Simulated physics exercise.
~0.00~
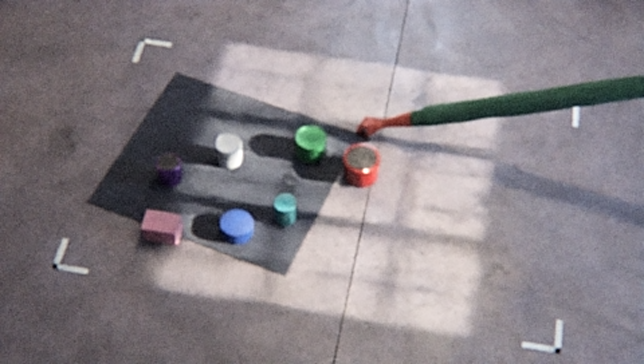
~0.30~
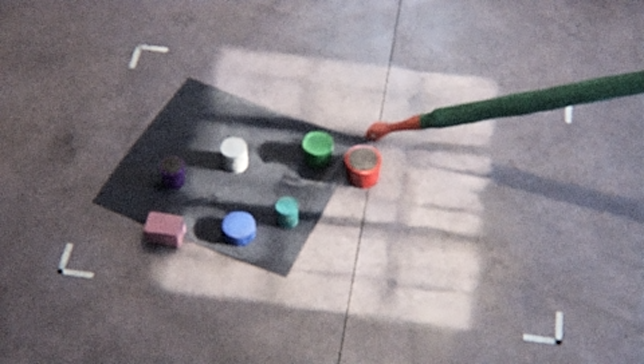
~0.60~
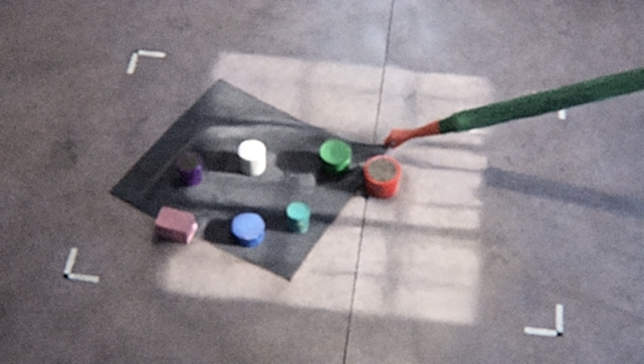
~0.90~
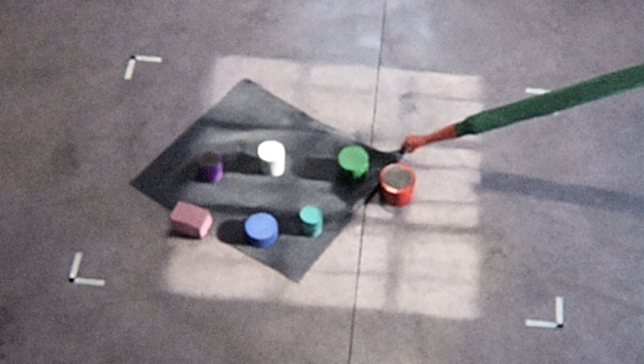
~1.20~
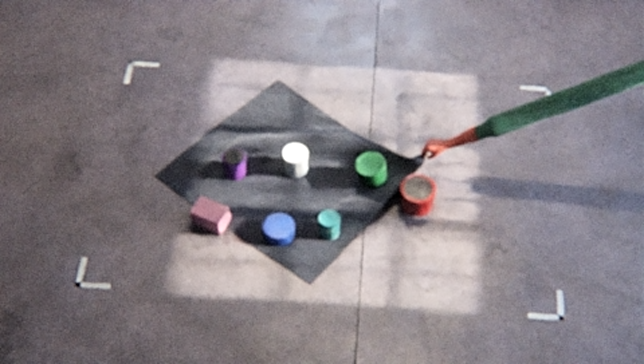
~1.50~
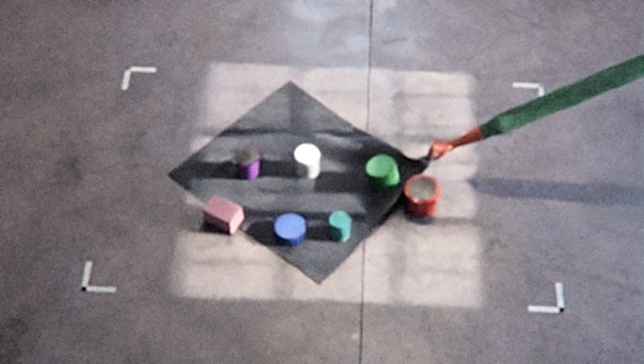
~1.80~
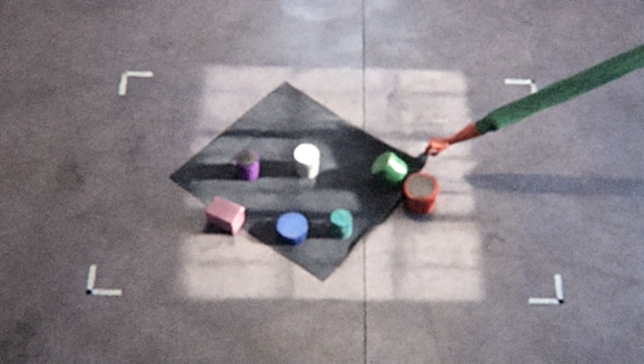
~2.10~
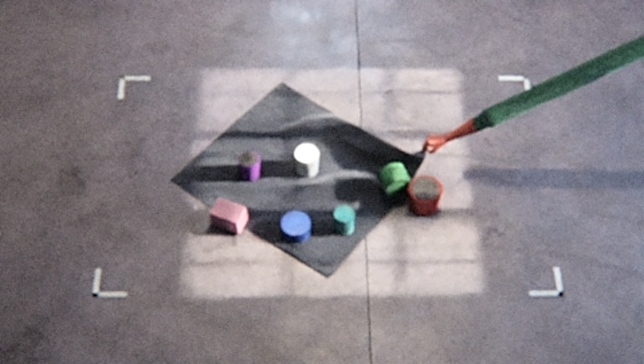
A green-sleeved arm drags a dark mat rightward with seven items aboard, tipping the green bin.
